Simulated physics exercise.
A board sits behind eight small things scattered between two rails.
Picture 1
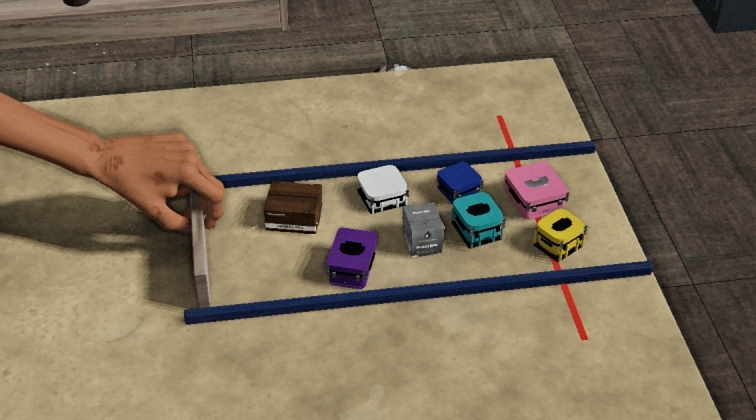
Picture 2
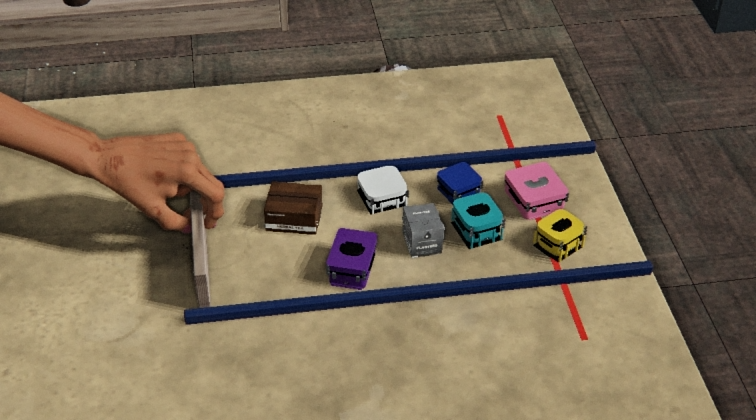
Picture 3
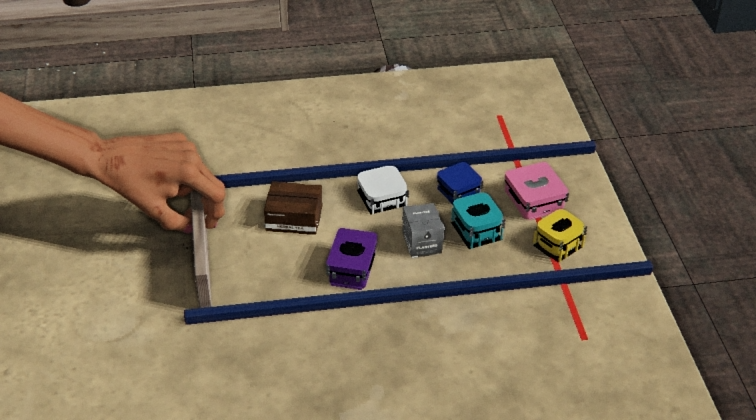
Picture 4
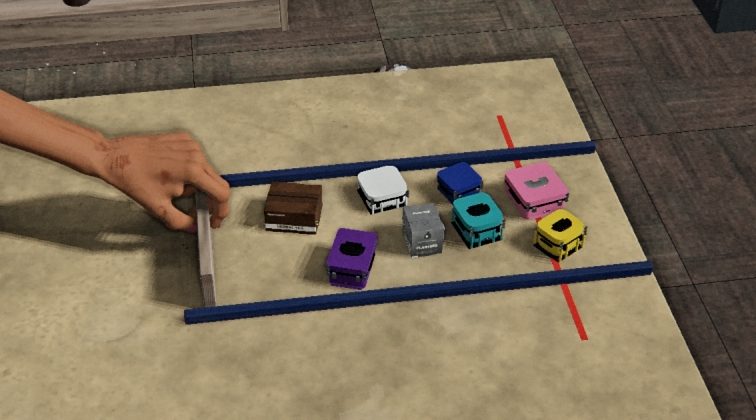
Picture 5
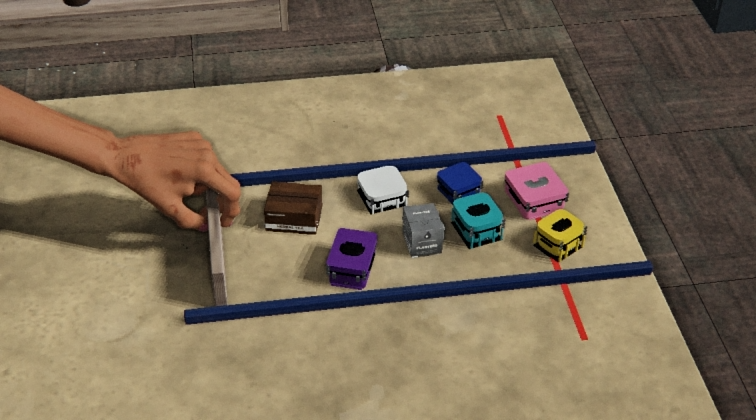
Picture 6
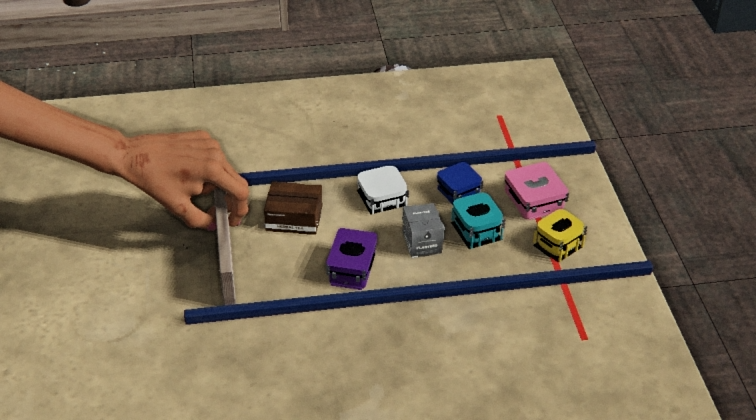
To begin with, a hand holds a wooden board upright at the left end of two blue rails, with eight small cases and boxes scattered between them. The hand then slides the board a short way right, toward the brown box, while the scattered objects stay still.
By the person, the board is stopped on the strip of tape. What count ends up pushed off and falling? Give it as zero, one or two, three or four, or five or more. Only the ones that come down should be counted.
The number going over the end will be just one or two.
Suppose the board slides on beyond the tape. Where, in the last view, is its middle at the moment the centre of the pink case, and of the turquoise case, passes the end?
When the pink case crosses, the middle is near (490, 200); when the turquoise case crosses, near (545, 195).
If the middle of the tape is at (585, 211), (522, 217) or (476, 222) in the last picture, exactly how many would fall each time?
Try by try, 6, 2 and 0.
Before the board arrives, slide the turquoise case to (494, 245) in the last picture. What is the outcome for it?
It keeps its place.
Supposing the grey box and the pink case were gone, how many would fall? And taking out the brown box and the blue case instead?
The first removal gives 1, the second gives 0.
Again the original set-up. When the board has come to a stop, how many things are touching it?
It's 2 of them.
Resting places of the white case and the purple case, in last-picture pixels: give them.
They come to rest around (592, 166) and (569, 235).
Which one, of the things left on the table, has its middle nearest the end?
Foremost is the turquoise case.
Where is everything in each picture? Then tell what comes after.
In the first picture, yellow case (560, 235); pink case (535, 192); turquoise case (477, 220); board (199, 230); tape (537, 216).
In the second picture, pink case (535, 192); board (199, 230).
In the third picture, turquoise case (477, 220); white case (382, 190).
In the fourth picture, yellow case (560, 235); blue case (459, 186).
In the fifth picture, pink case (535, 192); brown box (294, 208).
In the sixth picture, yellow case (560, 235); pink case (535, 192); turquoise case (477, 220); board (224, 228); tape (537, 216).
A little later, none off yet; yellow case at rest near (560, 235); pink case at rest near (535, 192); turquoise case at rest near (477, 220).
When it is over, the number that fall off is one or two; down, blue case and pink case.
